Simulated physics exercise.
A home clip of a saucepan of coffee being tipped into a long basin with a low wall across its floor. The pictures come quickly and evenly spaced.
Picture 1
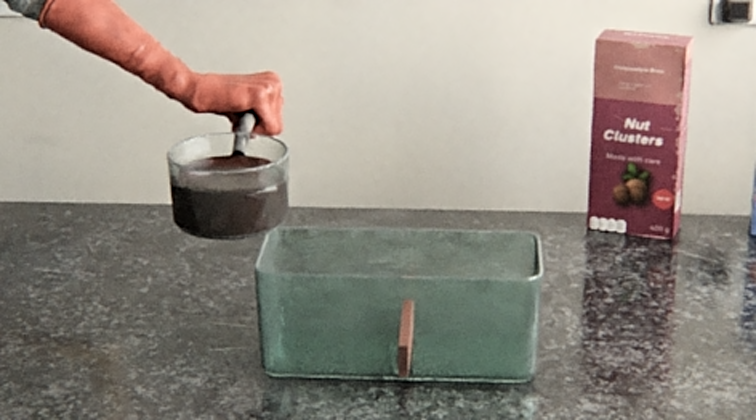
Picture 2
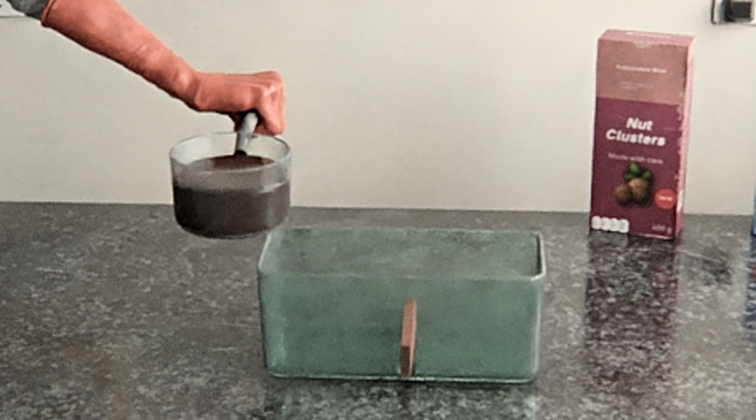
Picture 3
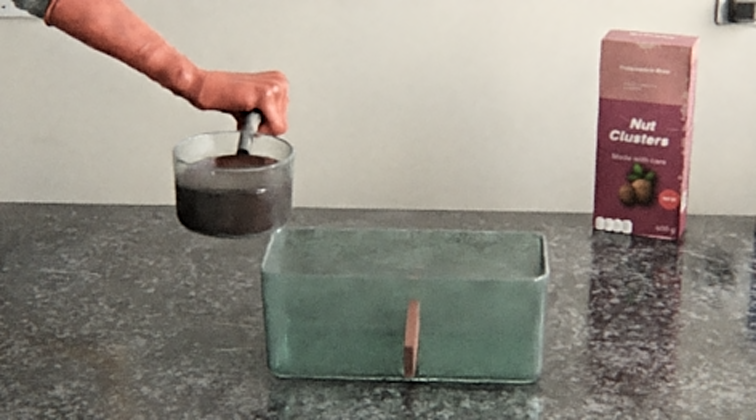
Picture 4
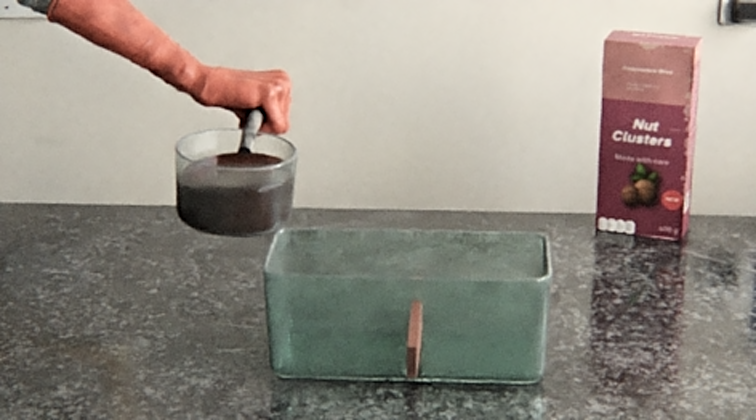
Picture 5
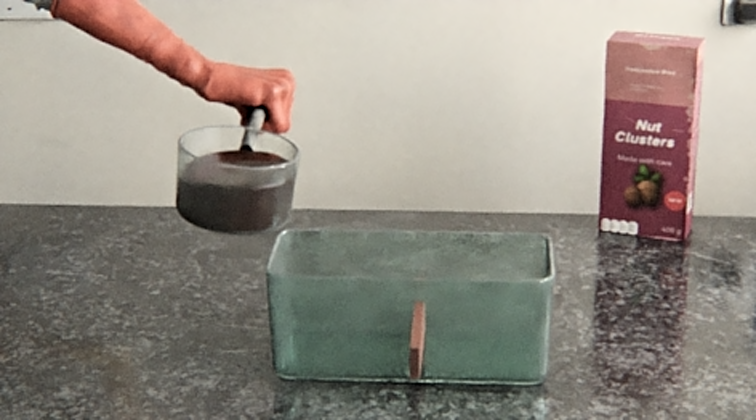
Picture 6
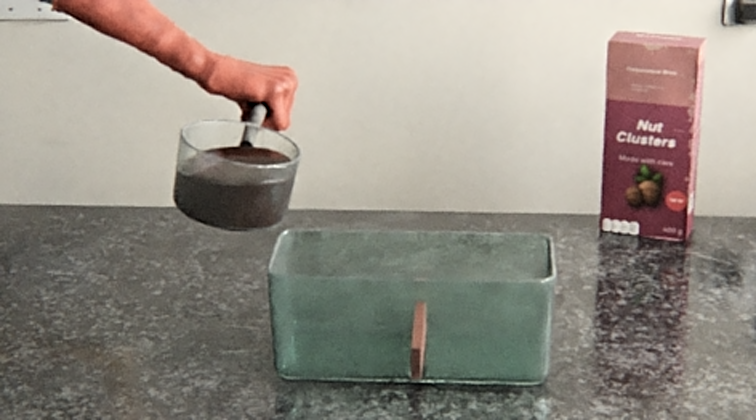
On a dark speckled counter, a hand in a reddish glove held a clear pan of dark liquid above and left of a long greenish basin, then slowly tilted it slightly toward the basin.
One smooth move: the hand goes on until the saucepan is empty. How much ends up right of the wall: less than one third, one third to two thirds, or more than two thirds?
Less than one third.
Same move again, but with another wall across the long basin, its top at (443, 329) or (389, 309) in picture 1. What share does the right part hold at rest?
15 % and 40 %, roughly.
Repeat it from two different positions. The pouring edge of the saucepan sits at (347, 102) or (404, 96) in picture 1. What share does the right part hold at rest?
It works out to around 90 % and then around 55 %.
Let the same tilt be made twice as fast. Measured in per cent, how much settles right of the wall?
I'd say close to 35 %.
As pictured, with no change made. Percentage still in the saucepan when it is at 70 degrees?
Roughly 65 percent remains at that point.
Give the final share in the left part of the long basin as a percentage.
Close to 75 percent.
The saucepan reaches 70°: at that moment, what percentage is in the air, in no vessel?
25 %.
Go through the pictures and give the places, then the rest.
In the first picture, tilt 0°; pouring edge (287, 155); surface from (174, 171) to (286, 173); the long basin's rim runs from (262, 251) to (540, 257); the wall's top is at (406, 323).
In the second picture, tilt 1°; pouring edge (289, 154); surface from (177, 171) to (288, 172).
In the third picture, tilt 2°; pouring edge (293, 155); surface from (180, 171) to (291, 171).
In the fourth picture, tilt 5°; pouring edge (295, 156); surface from (181, 169) to (293, 169).
In the fifth picture, tilt 8°; pouring edge (298, 157); surface from (182, 166) to (295, 168).
In the sixth picture, tilt 13°; pouring edge (299, 157); surface from (181, 162) to (295, 165).
A moment on, the saucepan is tipped part way and 67 per cent is still to pour, 7 is left of the wall and 0 right of it.
Next, the saucepan is tipped right over and 8 per cent is still to pour, 63 is left of the wall and 14 right of it.
Then the saucepan is tipped right over and 0 per cent is still to pour, 82 is left of the wall and 16 right of it.
Later the saucepan is tipped right over and 0 per cent is still to pour, 78 is left of the wall and 20 right of it.
At rest 77 per cent lies left of the wall, 21 right of it and 2 outside.
